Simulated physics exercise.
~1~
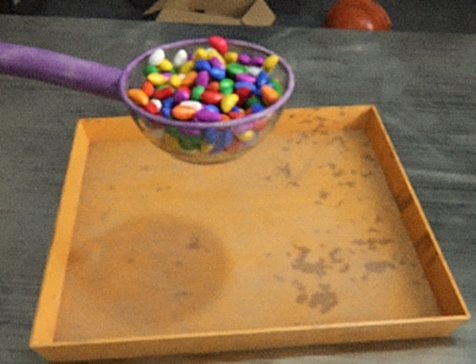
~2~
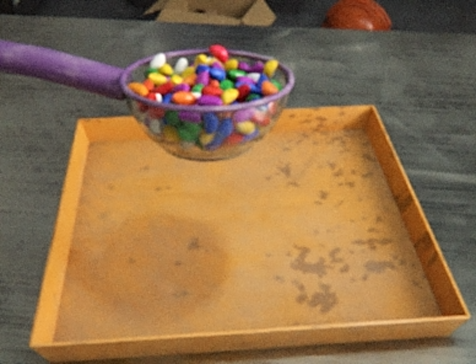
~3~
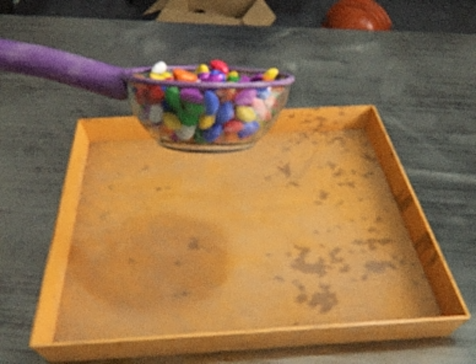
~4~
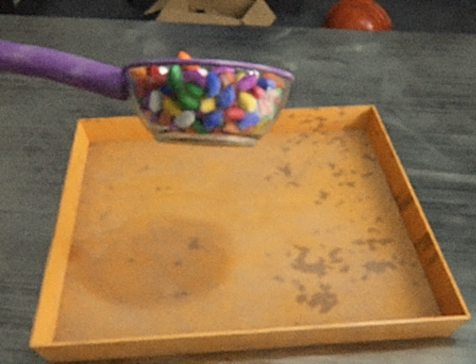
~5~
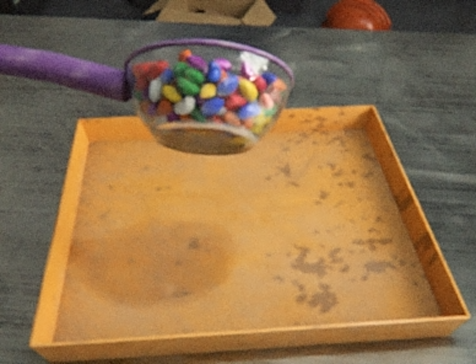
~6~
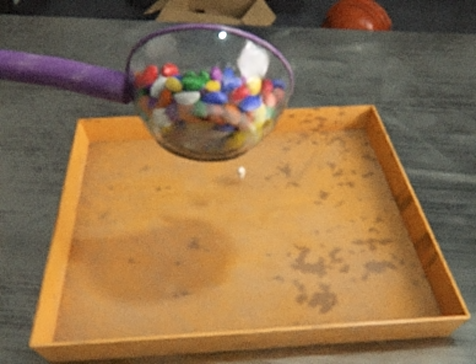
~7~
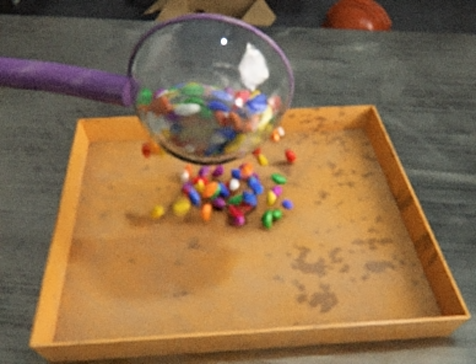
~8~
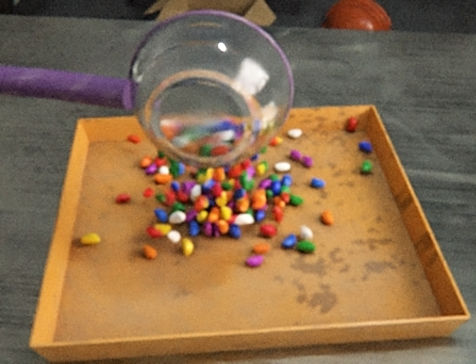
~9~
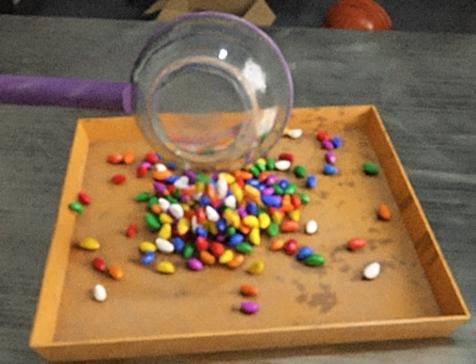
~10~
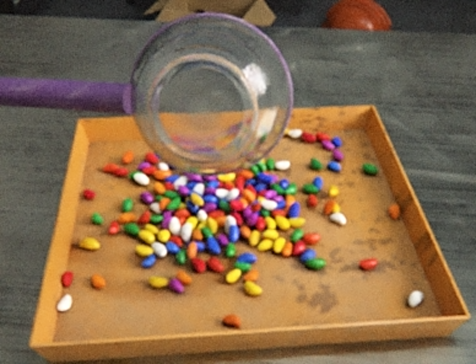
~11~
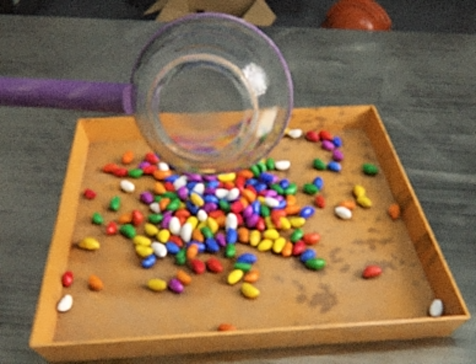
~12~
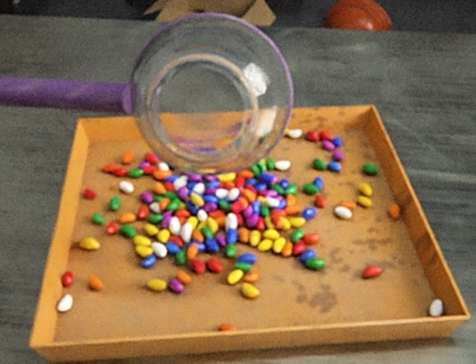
A shallow orange tray with dark stains lies on a grey surface, seen from above its front edge, with a clear ladle full of colourful jelly beans over its far side. The ladle's purple handle reaches in from the left. The bowl gradually tips toward the viewer, and a first white bean drops, followed by a rush of beans that bounce and scatter across the tray. The ladle keeps turning until it is empty, while a few stragglers roll toward the edges. Finally the beans rest in a loose, mixed heap with strays around it, beneath the still, upended ladle.
